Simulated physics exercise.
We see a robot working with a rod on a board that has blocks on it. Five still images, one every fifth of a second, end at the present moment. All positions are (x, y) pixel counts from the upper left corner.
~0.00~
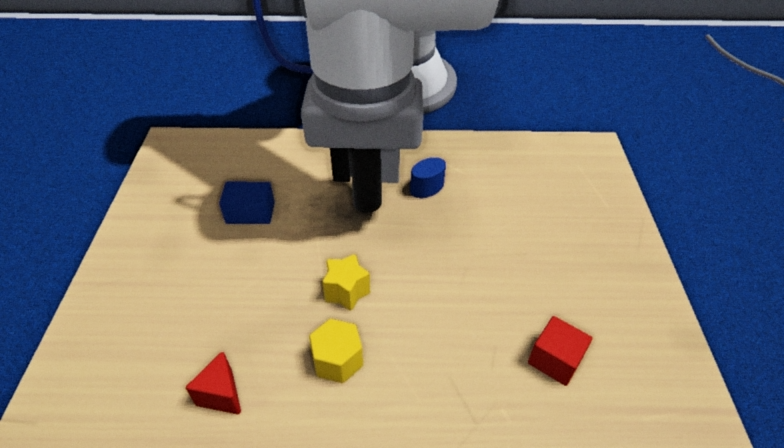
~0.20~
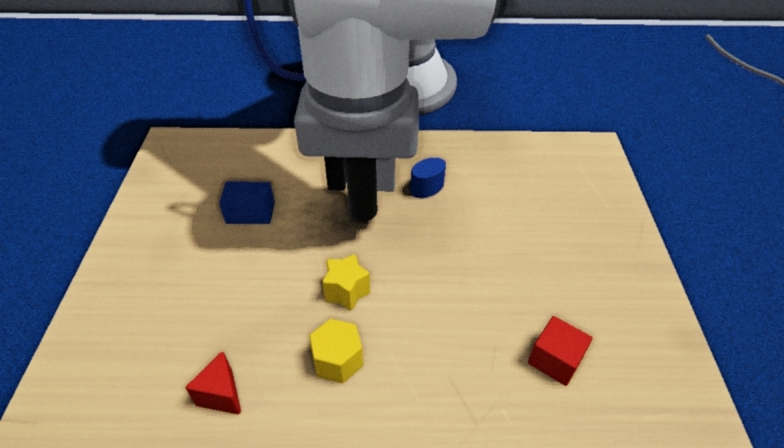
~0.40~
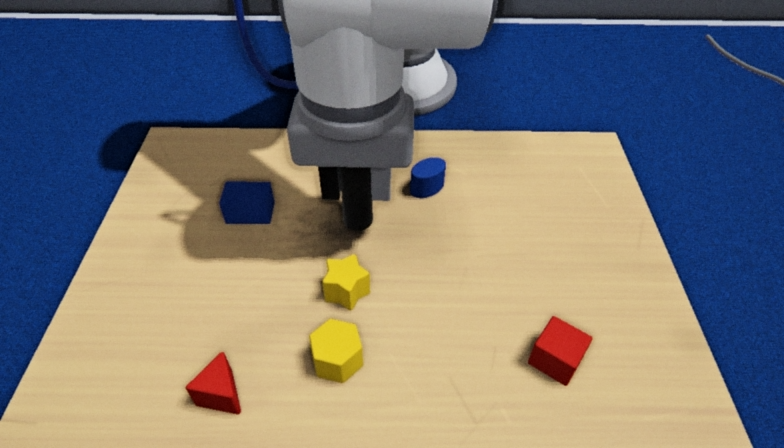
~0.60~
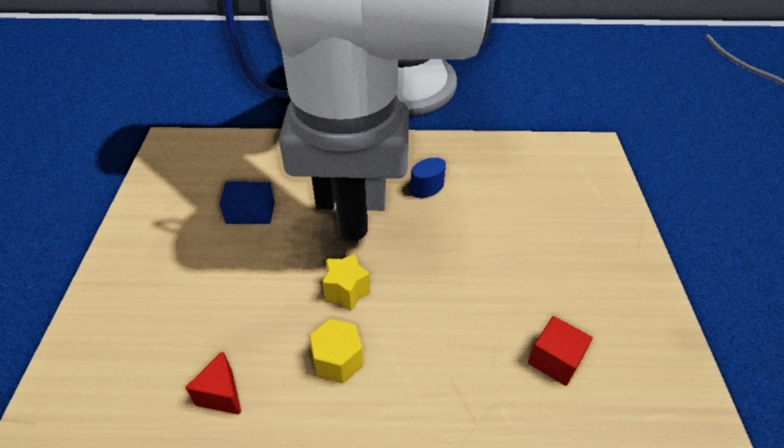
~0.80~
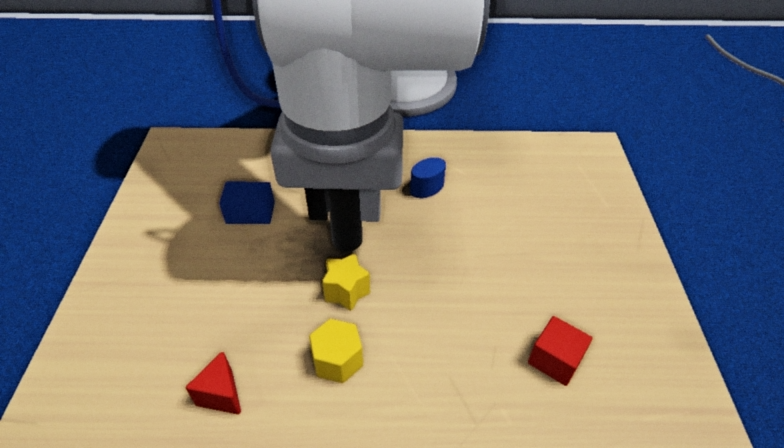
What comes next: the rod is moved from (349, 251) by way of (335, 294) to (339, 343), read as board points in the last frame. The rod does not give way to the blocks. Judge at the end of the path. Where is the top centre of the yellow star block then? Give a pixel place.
At pixel (353, 353).
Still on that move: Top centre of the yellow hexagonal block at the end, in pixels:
Its top face will be centred at roughly (337, 399).
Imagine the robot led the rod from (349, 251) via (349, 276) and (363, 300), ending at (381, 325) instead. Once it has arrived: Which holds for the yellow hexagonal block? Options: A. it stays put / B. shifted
Correct choice: B.
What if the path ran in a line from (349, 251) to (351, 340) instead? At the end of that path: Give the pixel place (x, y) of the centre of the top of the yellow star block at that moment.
It is at (348, 354).
The first path, step by step. One third of the way, rod at (337, 269); yellow star block at (344, 286).
Two thirds of the way, rod at (333, 300); yellow hexagonal block at (335, 359); yellow star block at (347, 317), turned 15° anticlockwise.
At the end, rod at (338, 333); yellow hexagonal block at (337, 399), turned 20° clockwise; yellow star block at (353, 353), turned 15° anticlockwise.
